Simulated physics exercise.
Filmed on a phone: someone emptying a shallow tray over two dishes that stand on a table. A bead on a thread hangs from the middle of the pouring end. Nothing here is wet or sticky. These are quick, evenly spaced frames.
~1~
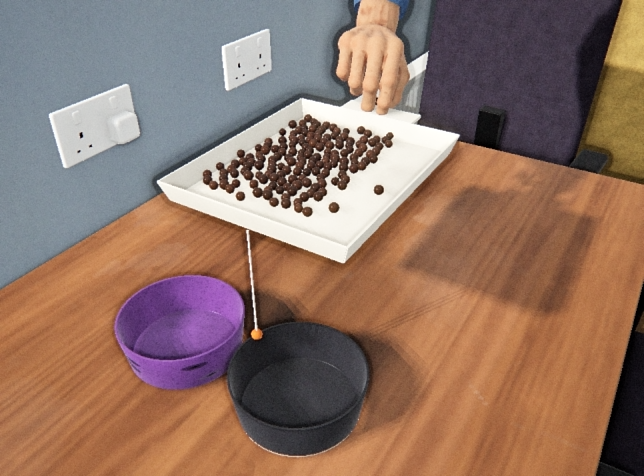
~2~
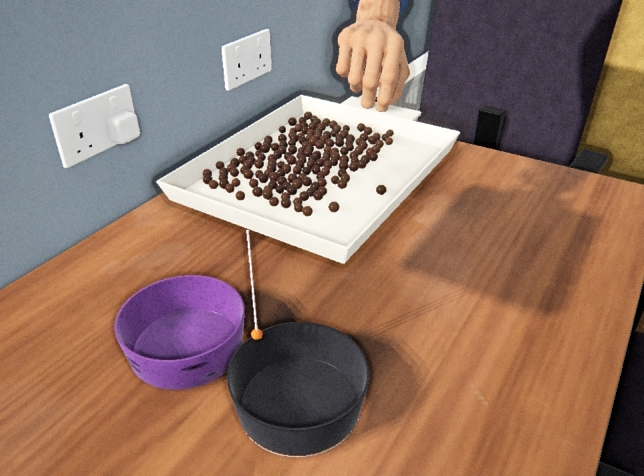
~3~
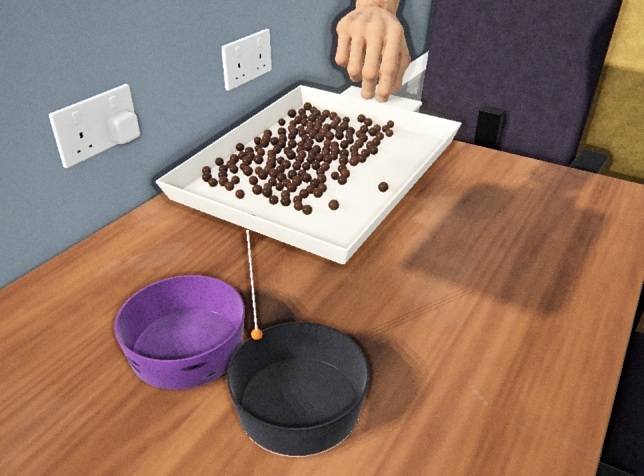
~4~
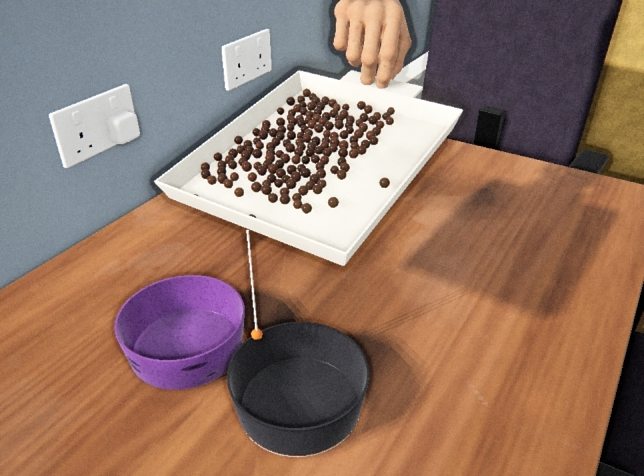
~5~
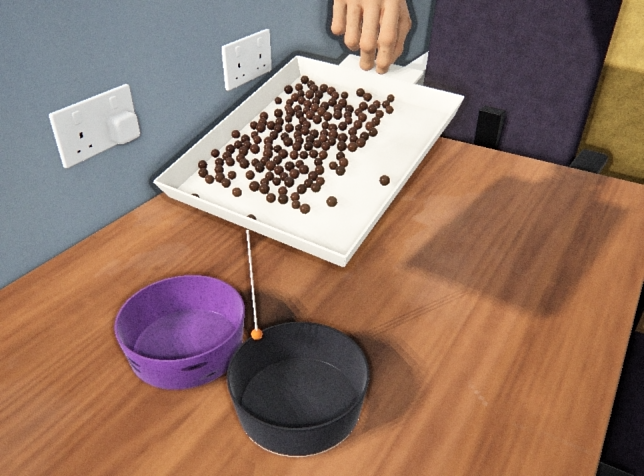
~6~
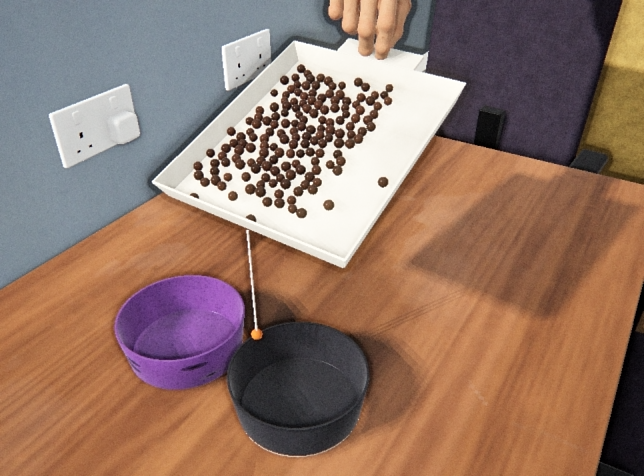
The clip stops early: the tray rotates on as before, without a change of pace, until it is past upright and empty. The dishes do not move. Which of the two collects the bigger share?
More goes to the right-hand dish.
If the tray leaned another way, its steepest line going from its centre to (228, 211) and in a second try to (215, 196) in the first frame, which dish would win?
The first try: The dish on the left. The second: The left dish.
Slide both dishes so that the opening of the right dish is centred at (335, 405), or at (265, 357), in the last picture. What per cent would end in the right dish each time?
Roughly 60 per cent, and 40 per cent.
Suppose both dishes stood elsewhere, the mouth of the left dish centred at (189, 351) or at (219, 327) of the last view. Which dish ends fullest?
In turn: The dish on the right; the right one.
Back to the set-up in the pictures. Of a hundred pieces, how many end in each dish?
Left dish near 0 in a hundred; right dish near 70.
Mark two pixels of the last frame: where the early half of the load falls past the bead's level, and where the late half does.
The first part at (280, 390); the rest at (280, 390).
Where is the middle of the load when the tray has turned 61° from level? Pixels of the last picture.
Near (274, 225).
Just after the last frame, tray tipped steeply; the larger part on the tray; about a tenth in the right dish; just a few outside both; about a tenth in the air.
A moment on, tray tipped past a quarter turn; just a few on the tray; roughly half in the right dish; just a few in the left dish; roughly a quarter outside both; roughly a quarter in the air.
Further on, tray tipped past a quarter turn; roughly two thirds in the right dish; just a few in the left dish; roughly a third outside both.
When it is over, tray tipped past a quarter turn; roughly two thirds in the right dish; just a few in the left dish; roughly a third outside both.
